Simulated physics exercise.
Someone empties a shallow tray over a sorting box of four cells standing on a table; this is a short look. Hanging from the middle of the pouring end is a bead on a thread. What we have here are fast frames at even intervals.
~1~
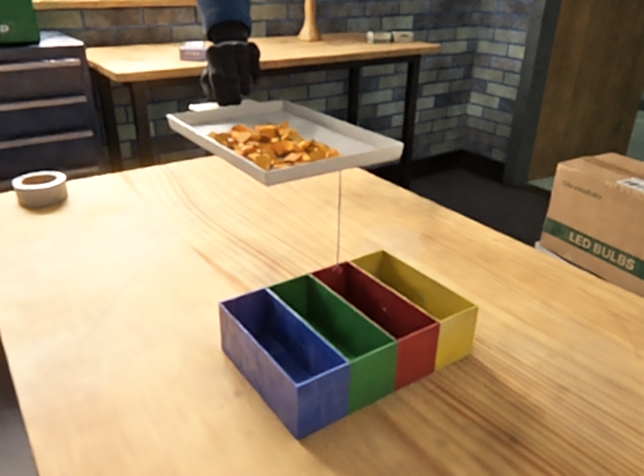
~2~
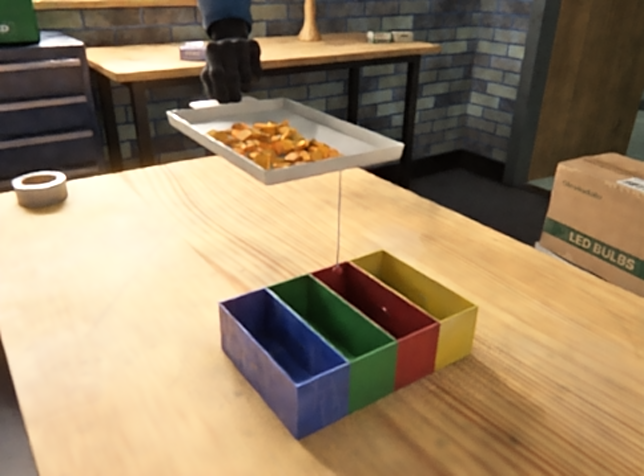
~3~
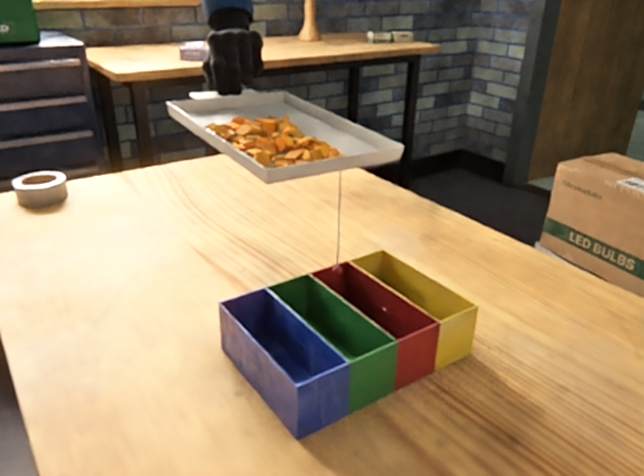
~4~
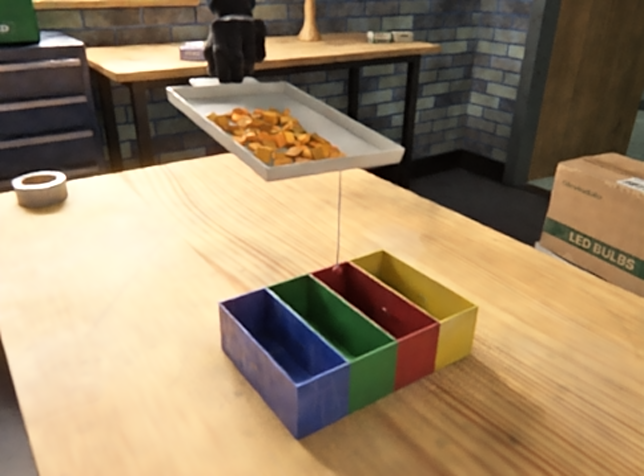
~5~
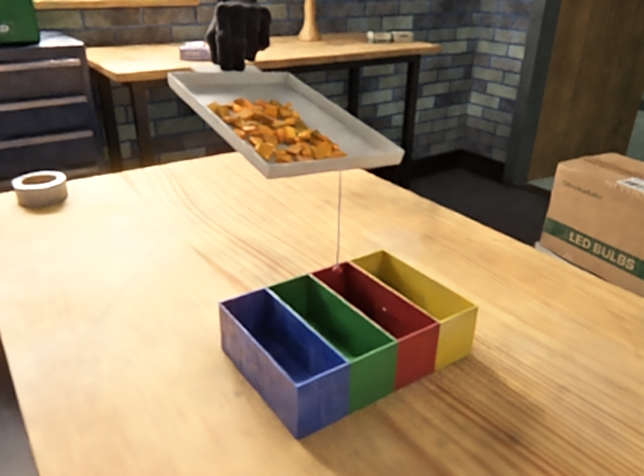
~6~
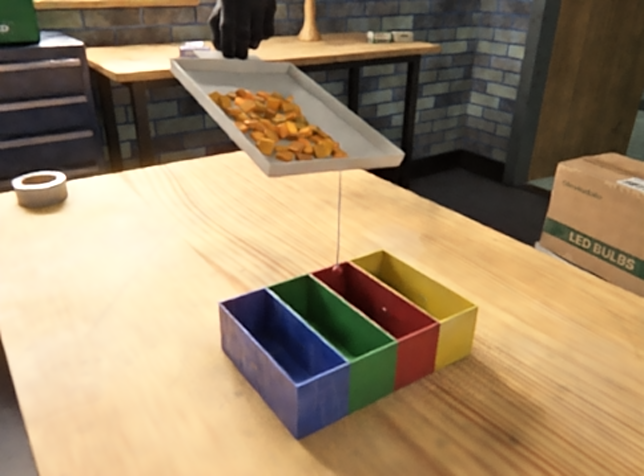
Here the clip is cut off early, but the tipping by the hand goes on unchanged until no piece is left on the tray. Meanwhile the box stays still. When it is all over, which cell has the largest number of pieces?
The yellow cell.
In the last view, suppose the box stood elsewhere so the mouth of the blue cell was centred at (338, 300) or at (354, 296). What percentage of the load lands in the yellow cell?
Trial 1 near 0 percent, trial 2 near 0 percent.
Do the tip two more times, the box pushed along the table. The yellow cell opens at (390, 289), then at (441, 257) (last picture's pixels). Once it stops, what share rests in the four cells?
70 and 100 in a hundred, in turn.
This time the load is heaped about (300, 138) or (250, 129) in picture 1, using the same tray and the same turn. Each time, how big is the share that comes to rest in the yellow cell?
You'd get 60 % the first time and 70 % the second.
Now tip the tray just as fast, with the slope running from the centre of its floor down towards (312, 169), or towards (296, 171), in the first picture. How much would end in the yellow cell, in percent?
Case one 0 %; case two 0 %.
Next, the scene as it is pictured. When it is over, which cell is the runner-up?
The answer would be the cell in red.
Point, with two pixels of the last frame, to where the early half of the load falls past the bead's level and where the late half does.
Around (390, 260) at first; around (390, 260) after that.
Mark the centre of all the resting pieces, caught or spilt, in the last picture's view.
Roughly at pixel (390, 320).
Soon, tray tipped steeply; nearly all on the tray; a stray few falling or outside the box.
A while on, tray tipped right over; about two thirds on the tray; a small part in the yellow cell; a small part in the red cell; a small part falling or outside the box.
Towards the end, tray tipped past a quarter turn; about half in the yellow cell; about a third in the red cell; a stray few in the green cell; a small part falling or outside the box.
Finally, tray tipped past a quarter turn; about half in the yellow cell; about a third in the red cell; a stray few in the green cell; none in the blue cell; a small part outside the box.
